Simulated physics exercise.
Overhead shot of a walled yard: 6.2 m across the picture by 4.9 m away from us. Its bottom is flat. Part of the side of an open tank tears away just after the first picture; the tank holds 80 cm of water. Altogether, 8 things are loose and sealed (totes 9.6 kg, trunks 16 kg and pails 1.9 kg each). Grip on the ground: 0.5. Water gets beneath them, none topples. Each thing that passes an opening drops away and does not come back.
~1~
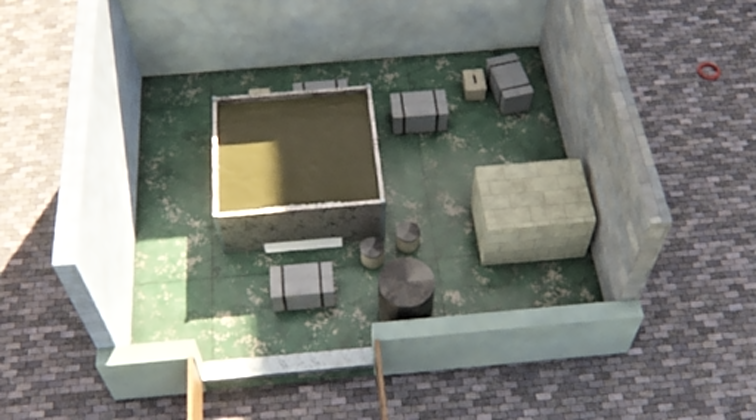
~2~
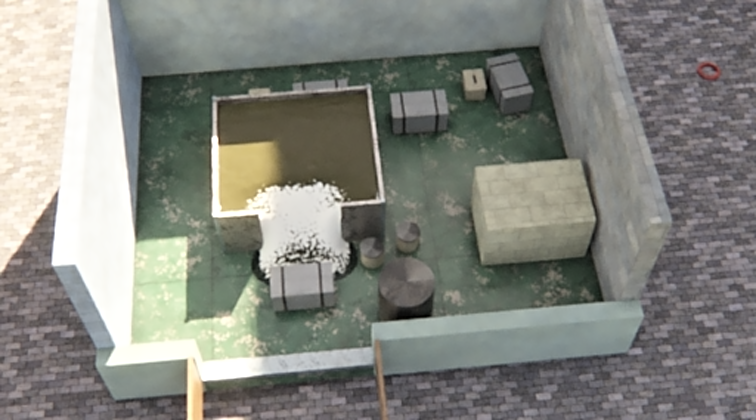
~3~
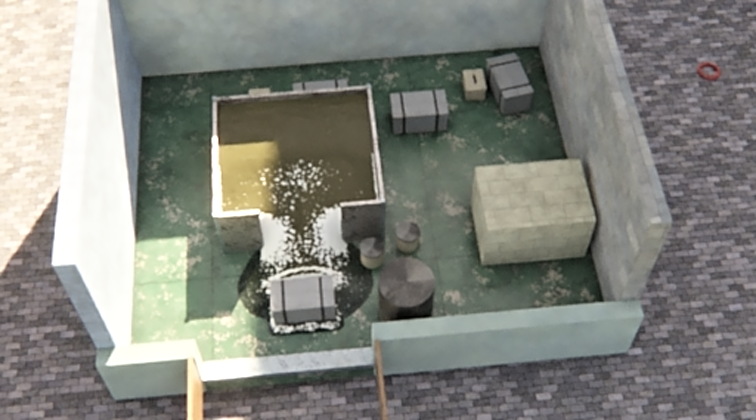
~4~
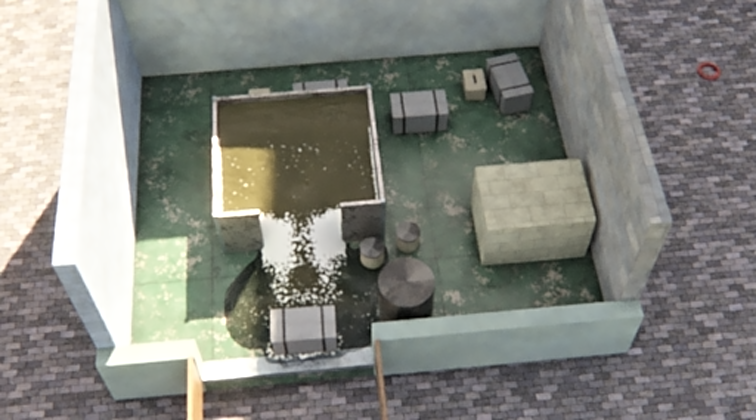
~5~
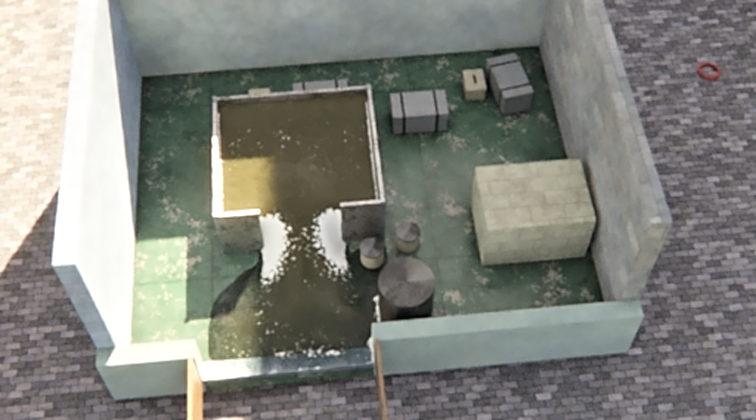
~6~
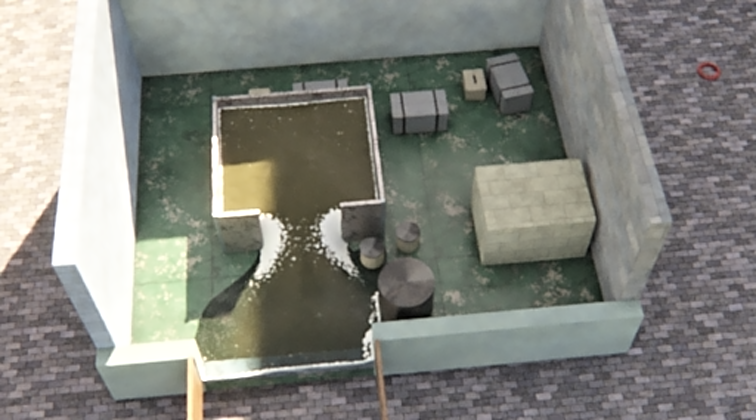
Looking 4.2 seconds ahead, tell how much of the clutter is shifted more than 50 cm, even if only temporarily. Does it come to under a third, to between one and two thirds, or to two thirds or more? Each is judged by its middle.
My bet is the share falls short of a third.
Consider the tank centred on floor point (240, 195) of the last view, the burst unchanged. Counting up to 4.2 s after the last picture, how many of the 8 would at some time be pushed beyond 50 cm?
The answer would then be 1.
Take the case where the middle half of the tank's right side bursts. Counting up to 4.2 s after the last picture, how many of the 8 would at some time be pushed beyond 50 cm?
Then it comes to 6.
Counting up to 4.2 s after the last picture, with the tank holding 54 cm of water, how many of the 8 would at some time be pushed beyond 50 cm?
In that case the number is 1.
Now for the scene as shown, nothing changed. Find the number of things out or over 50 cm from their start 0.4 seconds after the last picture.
Count: 1.
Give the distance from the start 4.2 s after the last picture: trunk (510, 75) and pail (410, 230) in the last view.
0 cm and 10 cm.
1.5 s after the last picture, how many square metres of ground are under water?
About 12 m2 is covered.
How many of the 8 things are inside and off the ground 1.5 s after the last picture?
The count is 0.
Then, 0.4 s after the last picture 1 of 8 are over 50 cm from their spots; 0 afloat.
Then, 1.5 s after the last picture 1 of 8 are over 50 cm from their spots; 0 afloat.
Then, 2.8 s after the last picture 1 of 8 are over 50 cm from their spots; 0 afloat.
Then, 4.2 s after the last picture 1 of 8 are over 50 cm from their spots, and 1 have been at some point; 0 afloat.
